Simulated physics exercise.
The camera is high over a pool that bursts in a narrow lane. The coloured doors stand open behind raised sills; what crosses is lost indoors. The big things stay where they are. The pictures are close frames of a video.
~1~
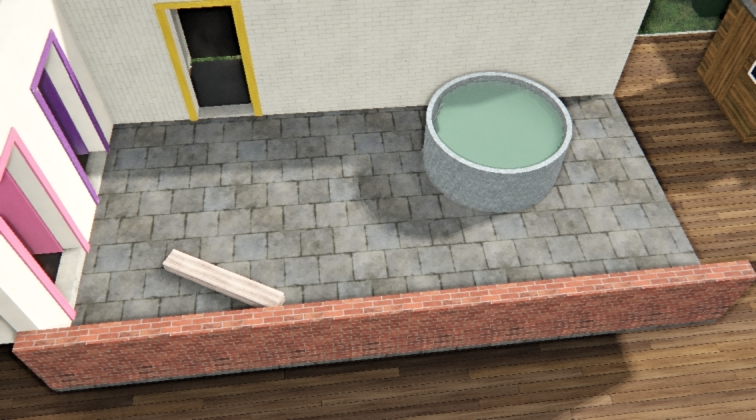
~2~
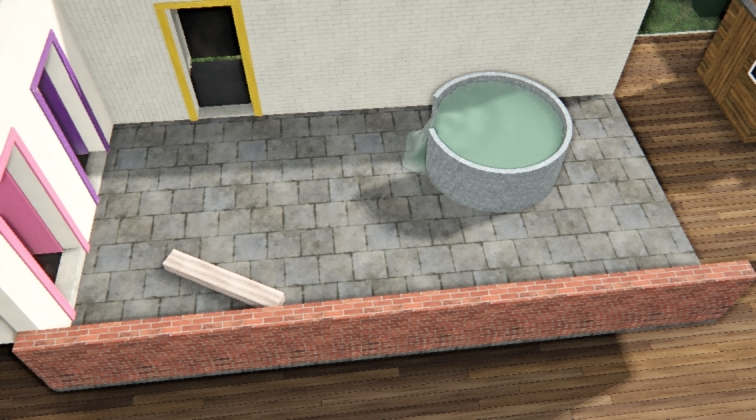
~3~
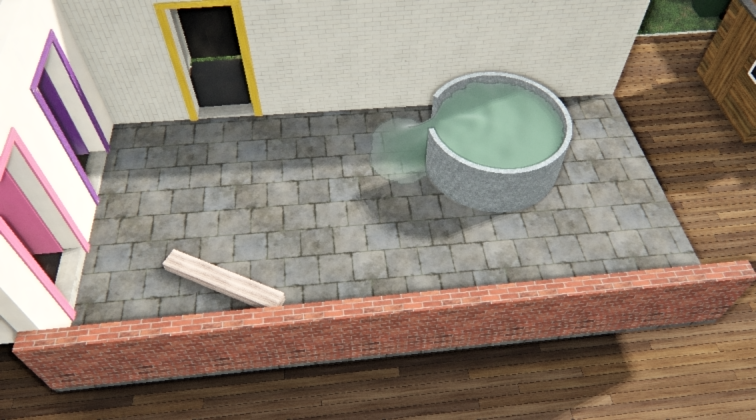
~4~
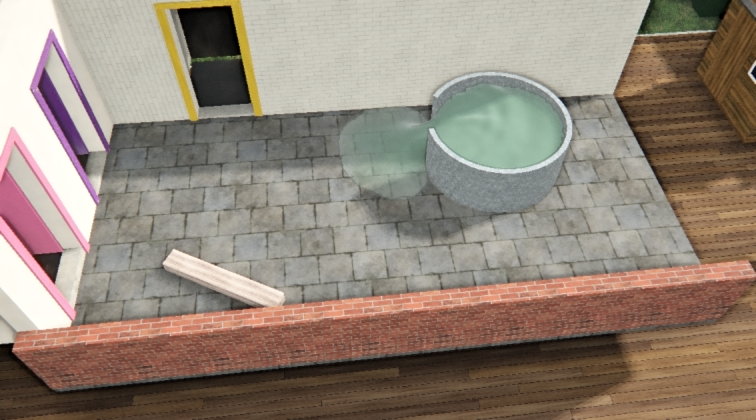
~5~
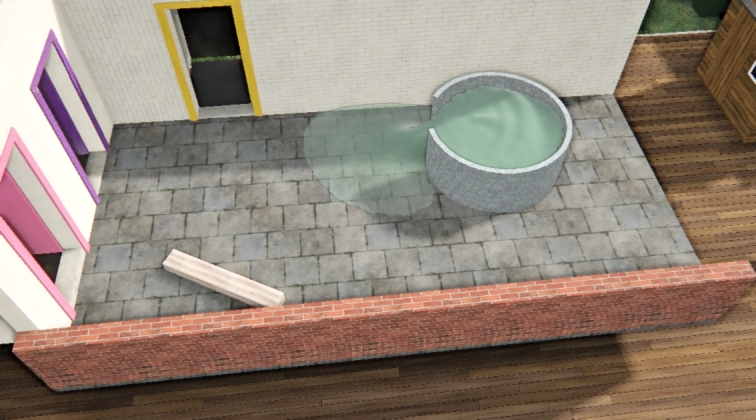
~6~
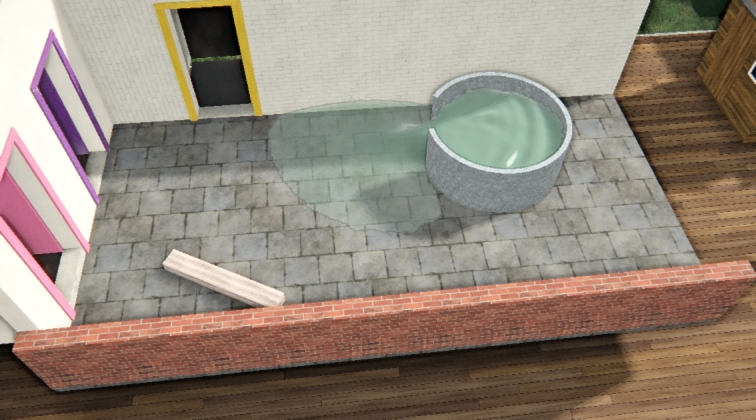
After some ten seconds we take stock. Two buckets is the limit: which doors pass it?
One by one: The pink door admits no more than that; the yellow door lets in a lot; the purple door lets in a lot.
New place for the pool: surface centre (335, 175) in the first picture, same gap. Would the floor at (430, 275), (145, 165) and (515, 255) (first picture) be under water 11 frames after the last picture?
In turn: Free of water, wet, dry.
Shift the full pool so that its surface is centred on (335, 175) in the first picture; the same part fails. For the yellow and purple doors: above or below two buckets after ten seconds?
Yellow passes that mark, purple goes over.
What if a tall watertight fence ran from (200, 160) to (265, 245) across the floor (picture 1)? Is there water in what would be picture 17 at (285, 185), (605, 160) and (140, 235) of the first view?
In that order: Flooded, dry, no water.
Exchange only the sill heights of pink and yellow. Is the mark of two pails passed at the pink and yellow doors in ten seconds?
One by one: Pink door floods; yellow door takes less.
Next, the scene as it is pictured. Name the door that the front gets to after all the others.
Last comes the pink one.
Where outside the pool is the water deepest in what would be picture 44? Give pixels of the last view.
Close to (249, 337).
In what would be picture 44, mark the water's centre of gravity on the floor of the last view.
Close to (320, 198).
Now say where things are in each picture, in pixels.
The round tank at (498, 123) is whole and still, in the first picture.
Water pours out at (429, 139) and has run to (416, 133), in the second picture.
The front is at (378, 133), out from the gap at (429, 141), in the third picture.
The front is at (344, 135), out from the gap at (429, 142), in the fourth picture.
The front is at (310, 132), out from the gap at (429, 142), in the fifth picture.
The front is at (275, 131), out from the gap at (429, 141), in the sixth picture.
A moment on, water covers 35 % of the floor; the pink door not reached, the yellow door wet at the sill, nothing in, the purple door not reached.
Next, water covers 45 % of the floor; the pink door not reached, the yellow door under two buckets in, the purple door under two buckets in.
Then, water covers 55 % of the floor; the pink door wet at the sill, nothing in, the yellow door under two buckets in, the purple door far over two buckets in.
Later, water covers 65 % of the floor; the pink door wet at the sill, nothing in, the yellow door over two buckets in, the purple door far over two buckets in.
In the end, water covers 85 % of the floor; the pink door wet at the sill, nothing in, the yellow door over two buckets in, the purple door far over two buckets in.
